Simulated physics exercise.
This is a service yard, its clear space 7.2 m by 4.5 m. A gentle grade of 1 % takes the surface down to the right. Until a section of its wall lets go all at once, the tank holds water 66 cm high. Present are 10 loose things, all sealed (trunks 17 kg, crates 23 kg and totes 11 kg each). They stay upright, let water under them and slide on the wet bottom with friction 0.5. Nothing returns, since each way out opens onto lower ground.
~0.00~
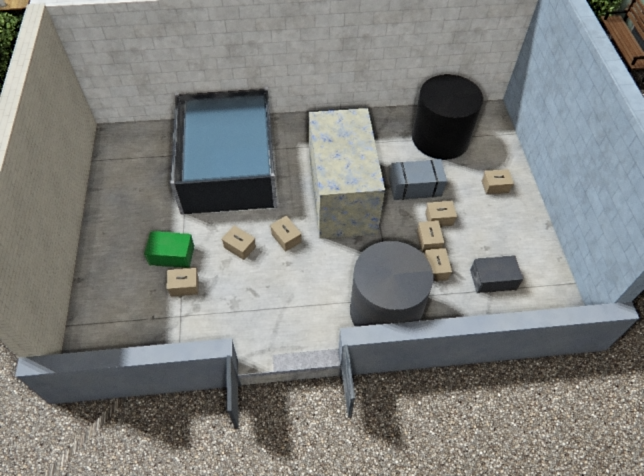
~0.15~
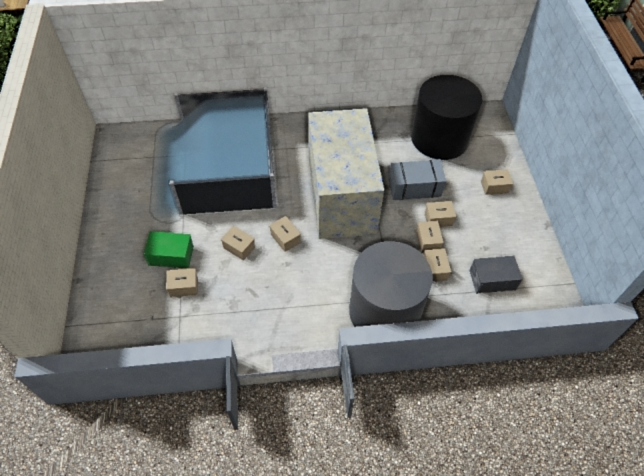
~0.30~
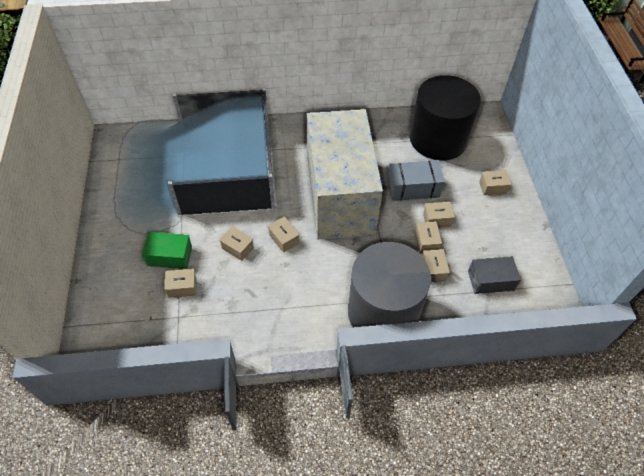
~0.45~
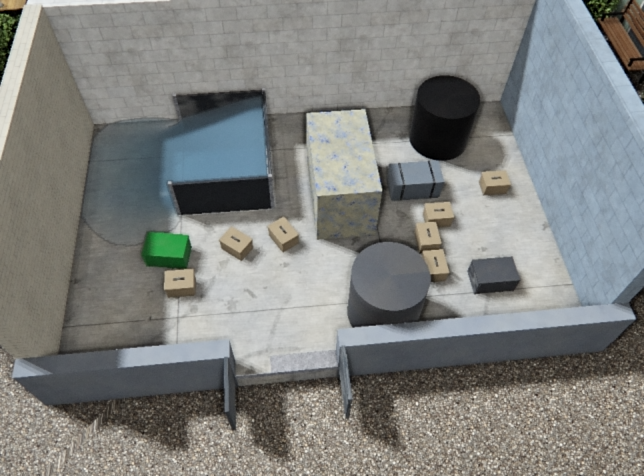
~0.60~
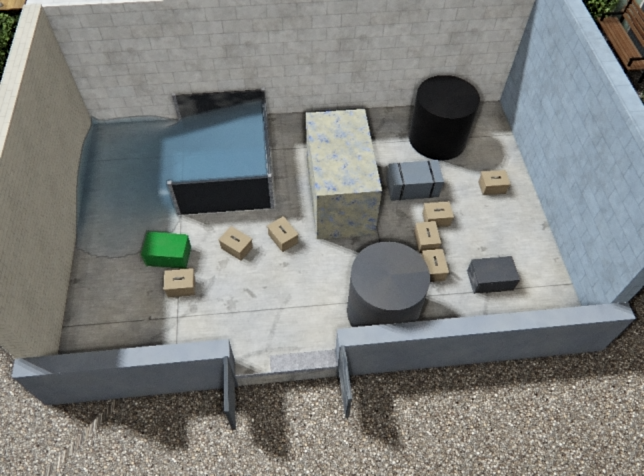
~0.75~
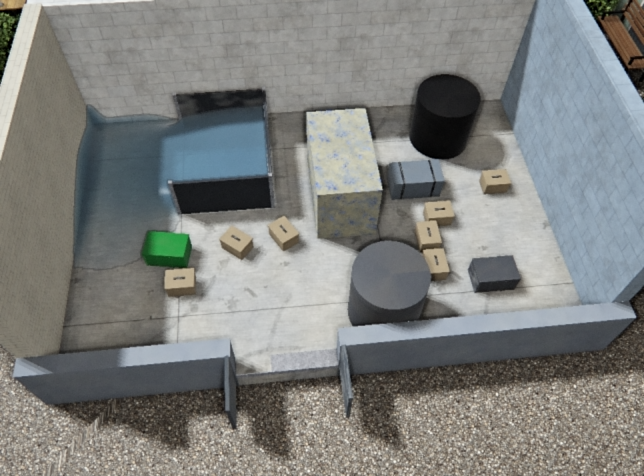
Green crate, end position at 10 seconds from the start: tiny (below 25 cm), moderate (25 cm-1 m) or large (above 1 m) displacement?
Large.
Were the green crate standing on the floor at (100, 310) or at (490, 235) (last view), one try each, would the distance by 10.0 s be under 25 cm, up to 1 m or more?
At the first spot it winds up far off; at the second it keeps its position.
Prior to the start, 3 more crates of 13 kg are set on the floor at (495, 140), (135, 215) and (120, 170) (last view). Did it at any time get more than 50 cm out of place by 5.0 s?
Going through them in the order asked, they come out shy of the mark, clear of the mark and clear of the mark.
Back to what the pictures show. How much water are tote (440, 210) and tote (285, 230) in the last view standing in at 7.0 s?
5 and 7 cm.
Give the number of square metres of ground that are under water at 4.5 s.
My estimate is roughly 20 m2.
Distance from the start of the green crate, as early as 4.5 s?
Displacement near 100 cm.
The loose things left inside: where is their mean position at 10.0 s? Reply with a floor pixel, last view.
(391, 240).
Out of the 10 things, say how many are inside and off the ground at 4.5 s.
My tally comes to 0.
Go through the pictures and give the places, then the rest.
The first picture shows the green crate at (168, 244) rests on the ground; 2.5 m2 under water; 0 of 10 have shifted.
The second picture shows the green crate at (167, 244), on the bottom; water covers 3.5 m2; 0 of 10 have shifted.
The third picture shows the green crate at (165, 245), on the bottom; 4.8 m2 under water; 0 of 10 have shifted.
The fourth picture shows the green crate at (165, 245), on the bottom; 6.2 m2 under water; 0 of 10 have shifted.
The fifth picture shows the green crate at (165, 244) rests on the ground; water covers 6.5 m2; 0 of 10 have shifted.
The sixth picture shows the green crate at (165, 244), on the bottom; water covers 6.8 m2; 0 of 10 have shifted.
After 2.0 s the green crate is near (165, 244), 0.0 m from its start, aground; 0 of 10 are out; 0 afloat.
After 4.5 s the green crate is near (227, 276), 1.1 m from its start, aground; 0 of 10 are out; 0 afloat.
After 7.0 s the green crate is near (285, 271), 1.8 m from its start, aground; 0 of 10 are out; 0 afloat.
After 10.0 s the green crate is near (295, 271), 1.9 m from its start, aground; 0 of 10 are out; 0 afloat.
